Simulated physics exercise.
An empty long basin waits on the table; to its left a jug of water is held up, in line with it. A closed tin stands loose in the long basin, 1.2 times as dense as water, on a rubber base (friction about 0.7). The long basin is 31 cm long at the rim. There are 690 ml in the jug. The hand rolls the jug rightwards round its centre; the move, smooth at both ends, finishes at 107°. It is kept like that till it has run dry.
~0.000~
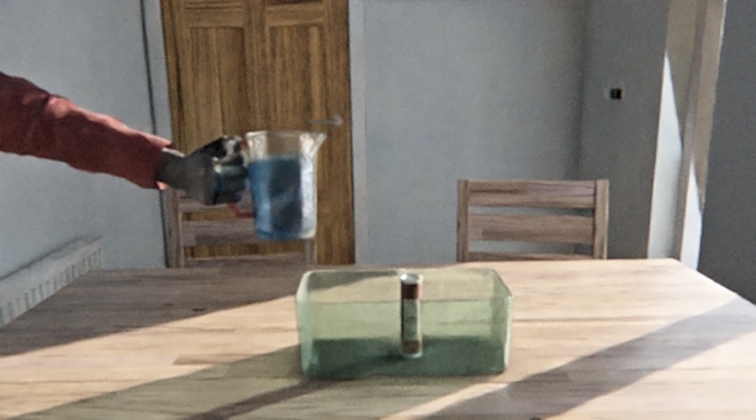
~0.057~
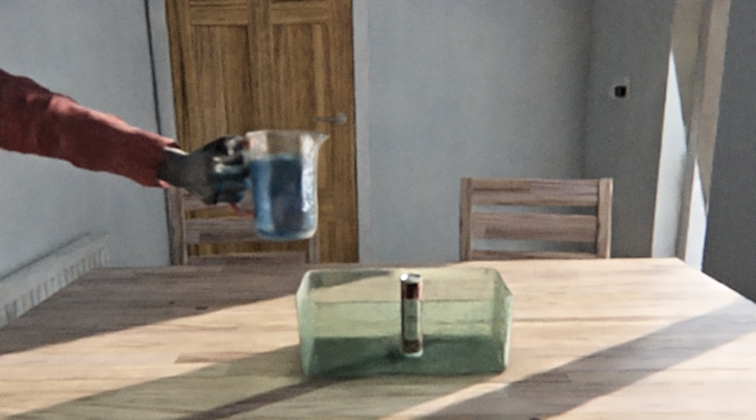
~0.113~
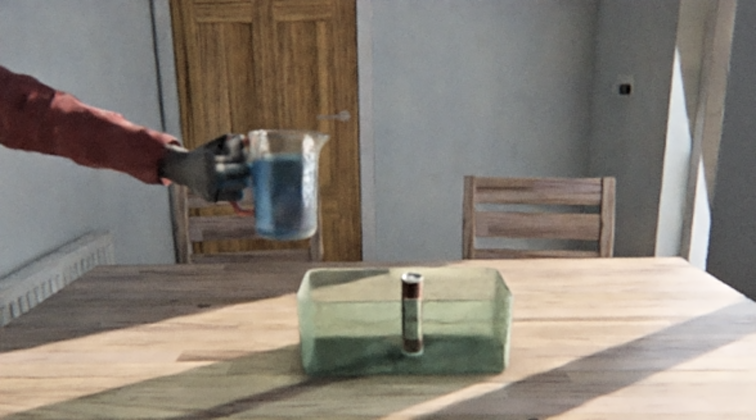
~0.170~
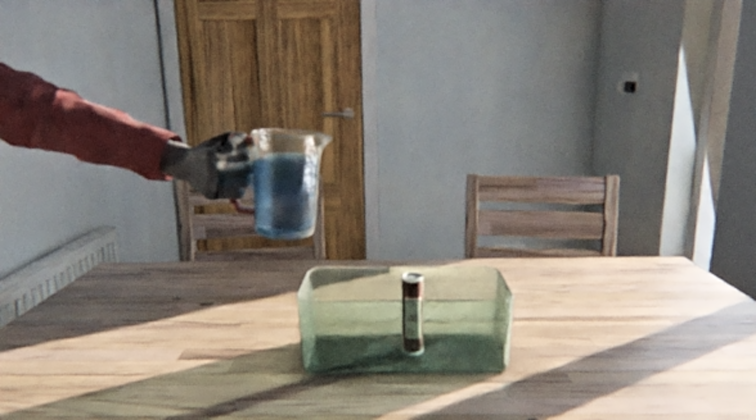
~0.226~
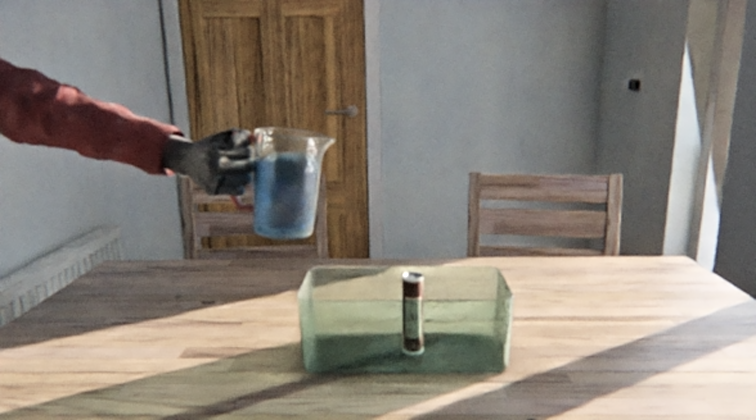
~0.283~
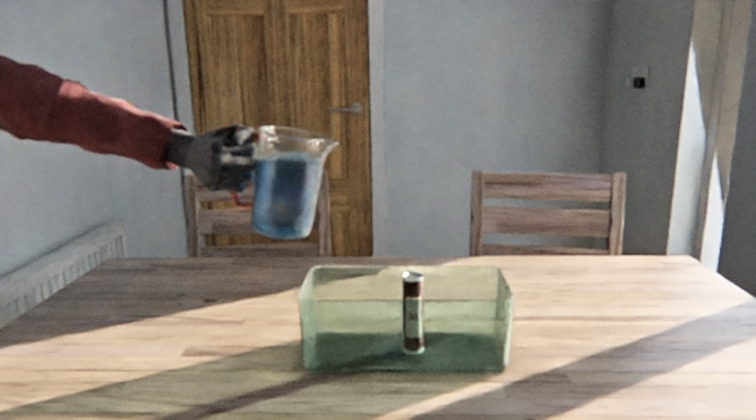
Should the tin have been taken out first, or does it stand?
It keeps standing.
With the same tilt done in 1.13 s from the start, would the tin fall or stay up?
The tin keeps standing.
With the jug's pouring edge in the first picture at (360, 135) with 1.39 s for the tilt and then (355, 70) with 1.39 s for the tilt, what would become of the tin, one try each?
First it falls; then it keeps standing.
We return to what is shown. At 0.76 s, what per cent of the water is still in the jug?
About 94 per cent.
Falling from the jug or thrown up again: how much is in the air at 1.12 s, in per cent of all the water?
About 22 per cent.
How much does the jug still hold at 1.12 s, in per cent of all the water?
Some 44 per cent.
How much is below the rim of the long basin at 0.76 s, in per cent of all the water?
Near 0 in a hundred.
Then, 0.76 s in, the tilt is 62° and 93 per cent is still to pour; the tin stands where it began.
Then, 1.12 s in, the tilt is 97° and 44 per cent is still to pour; the tin stands where it began.
Then, 1.49 s in, the tilt is 107° and 3 per cent is still to pour; the tin stands 1 cm from where it began.
Then, 1.89 s in, the tilt is 107° and 0 per cent is still to pour; the tin stands 1 cm from where it began.
Finally, the tin stands 1 cm from where it began.
